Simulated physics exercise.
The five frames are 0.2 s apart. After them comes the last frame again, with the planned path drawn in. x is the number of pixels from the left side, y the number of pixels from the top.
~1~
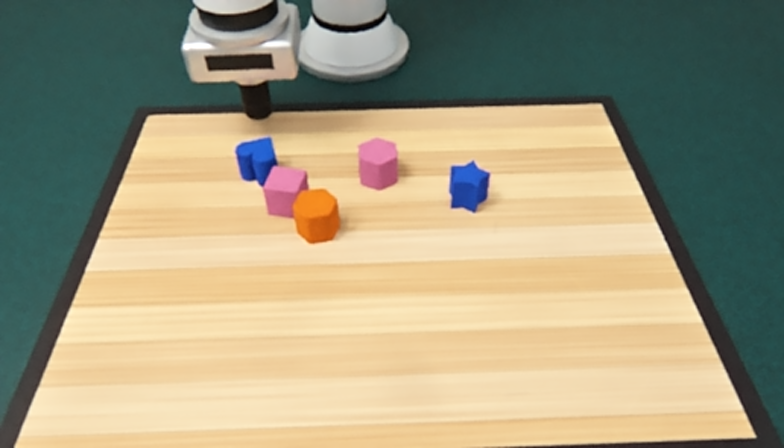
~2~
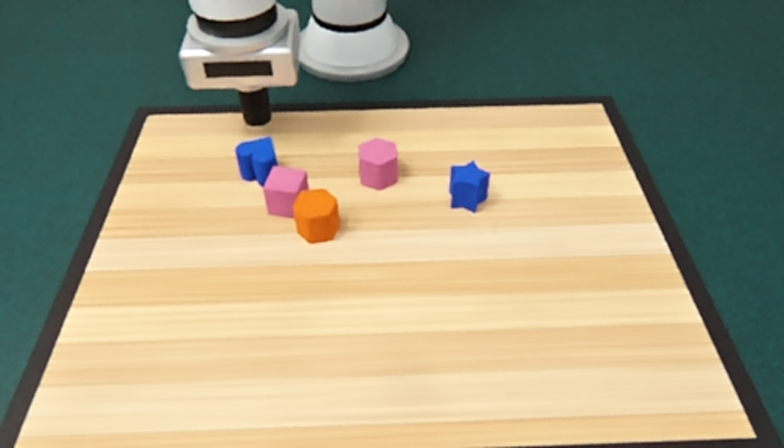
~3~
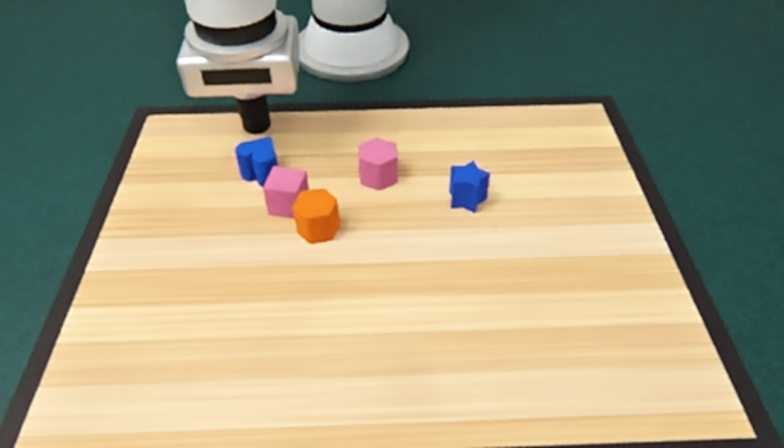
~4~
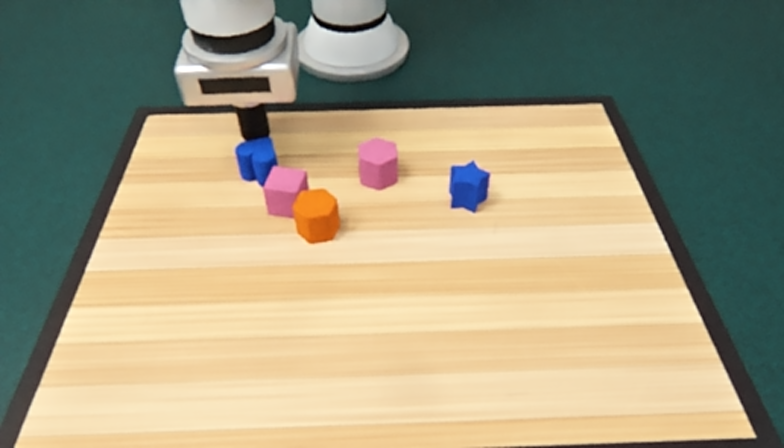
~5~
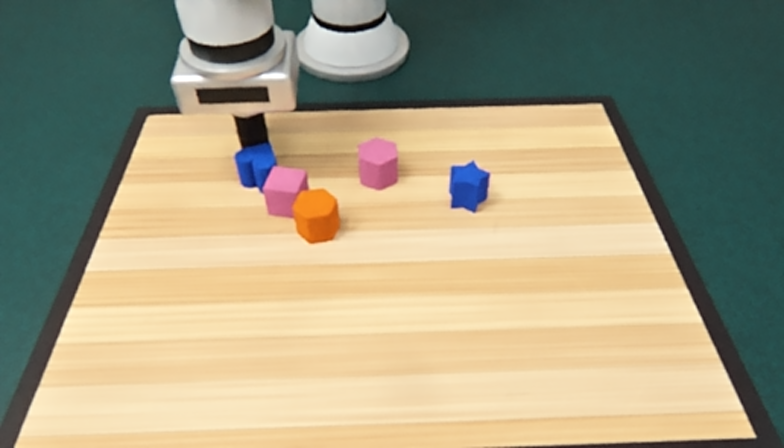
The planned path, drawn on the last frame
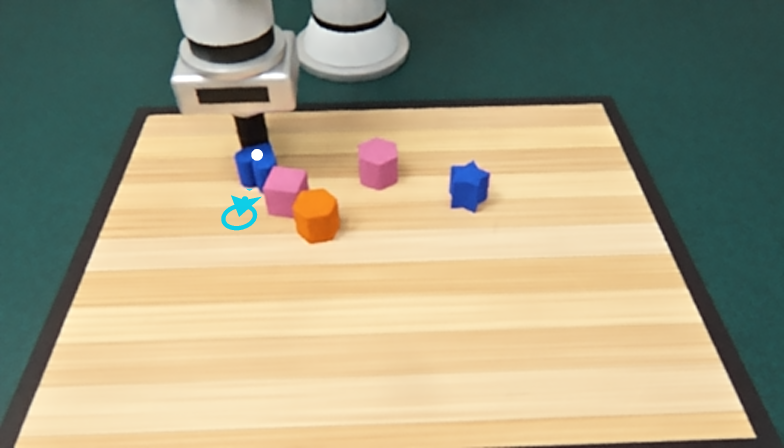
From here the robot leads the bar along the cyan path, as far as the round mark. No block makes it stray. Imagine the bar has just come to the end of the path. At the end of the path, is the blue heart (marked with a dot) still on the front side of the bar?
Answer: Yes.
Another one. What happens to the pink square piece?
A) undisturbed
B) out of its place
(B)
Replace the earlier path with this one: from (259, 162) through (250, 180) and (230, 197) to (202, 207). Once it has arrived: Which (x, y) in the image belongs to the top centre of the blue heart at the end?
It is at (249, 183).
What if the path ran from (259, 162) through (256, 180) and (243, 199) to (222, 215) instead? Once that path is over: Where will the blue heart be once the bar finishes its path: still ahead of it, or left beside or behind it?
The bar passes it.
Path on the board, from (259, 162) directly to (239, 217); the dot is on the blue heart.
What follows on the original path. Halfway along, bar at (245, 170); blue heart at (251, 182); pink square piece at (291, 186); orange hexagonal block at (322, 205).
At the end, bar at (234, 199); blue heart at (249, 209), turned 25° anticlockwise; pink square piece at (291, 186); orange hexagonal block at (323, 205).
